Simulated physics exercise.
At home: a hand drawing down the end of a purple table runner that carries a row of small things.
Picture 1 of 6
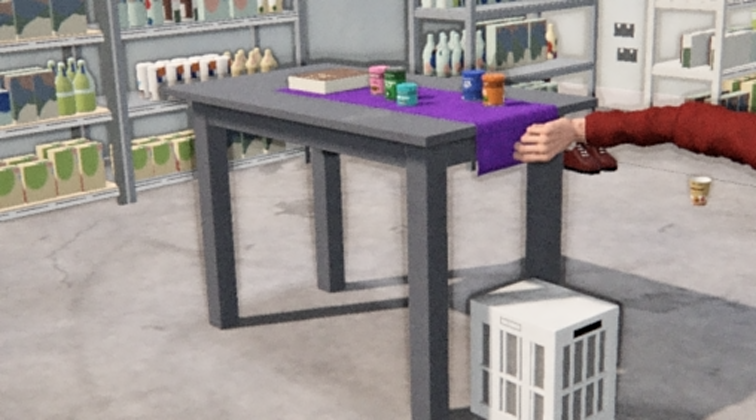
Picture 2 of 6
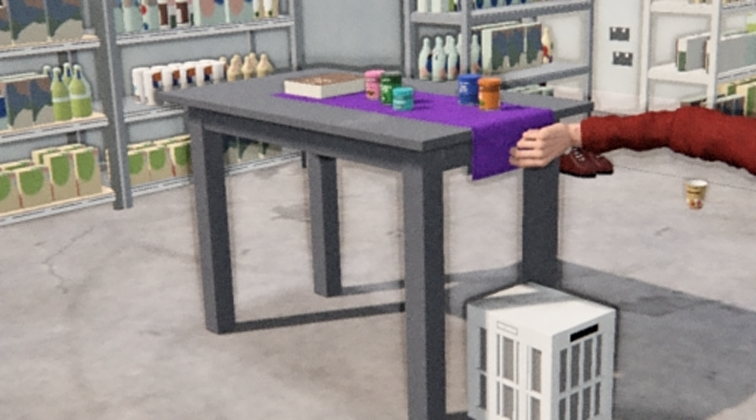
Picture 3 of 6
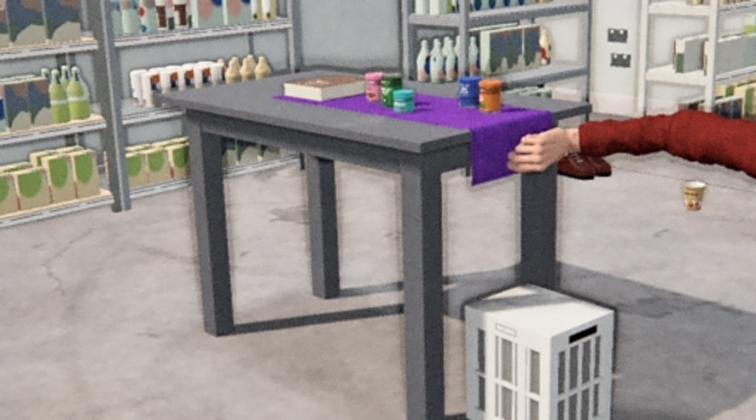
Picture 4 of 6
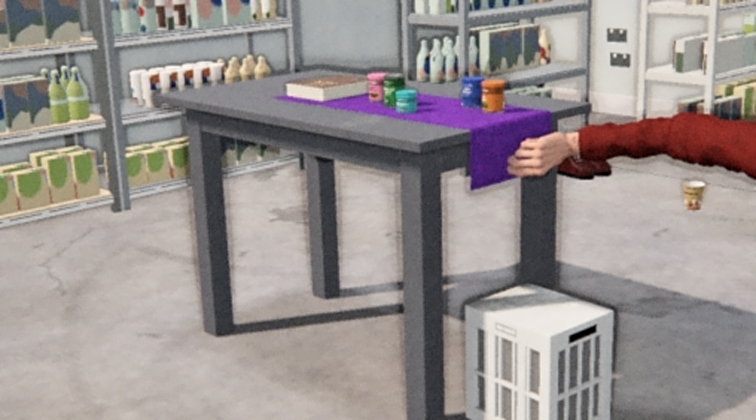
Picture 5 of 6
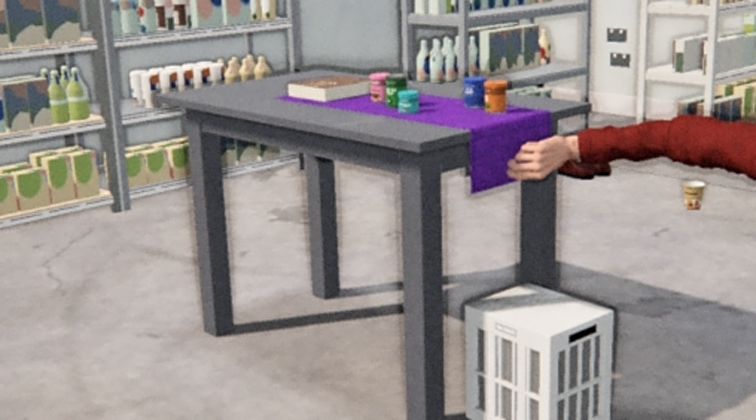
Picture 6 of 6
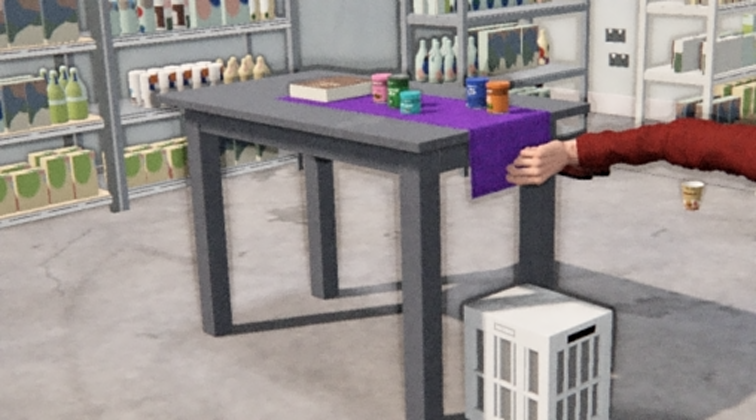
A hand in a red sleeve slowly draws down the end of a purple runner on a grey table, above a white crate. The hanging end lengthens slightly, and the book and five small colourful pots riding on the cloth shift slightly toward the right-hand edge.
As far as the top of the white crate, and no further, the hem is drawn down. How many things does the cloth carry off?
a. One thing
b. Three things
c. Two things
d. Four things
Answer: B.
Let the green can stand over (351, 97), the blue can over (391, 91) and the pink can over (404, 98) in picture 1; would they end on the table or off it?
Of these three, the green can rides it out, the blue can rides it out, the pink can rides it out.
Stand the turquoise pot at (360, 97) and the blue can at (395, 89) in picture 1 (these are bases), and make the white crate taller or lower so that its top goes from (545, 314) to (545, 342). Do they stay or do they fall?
Well, the turquoise pot is safe, and the blue can is safe.
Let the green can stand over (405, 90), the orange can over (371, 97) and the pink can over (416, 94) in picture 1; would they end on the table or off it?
Result - green can: Still up; orange can: Still up; pink can: Still up.
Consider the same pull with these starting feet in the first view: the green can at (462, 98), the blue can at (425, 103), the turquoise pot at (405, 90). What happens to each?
The green can ends up off the top, the blue can ends up off the top, the turquoise pot ends up on top still.
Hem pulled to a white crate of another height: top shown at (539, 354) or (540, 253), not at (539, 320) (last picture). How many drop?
The first gives 4, the second 1.
Soon after, hem near (513, 246); orange can gone.
After that, hem near (514, 286); orange can and blue can gone.
In the end, hem on the crate; orange can, blue can and turquoise pot gone. It carries off three.
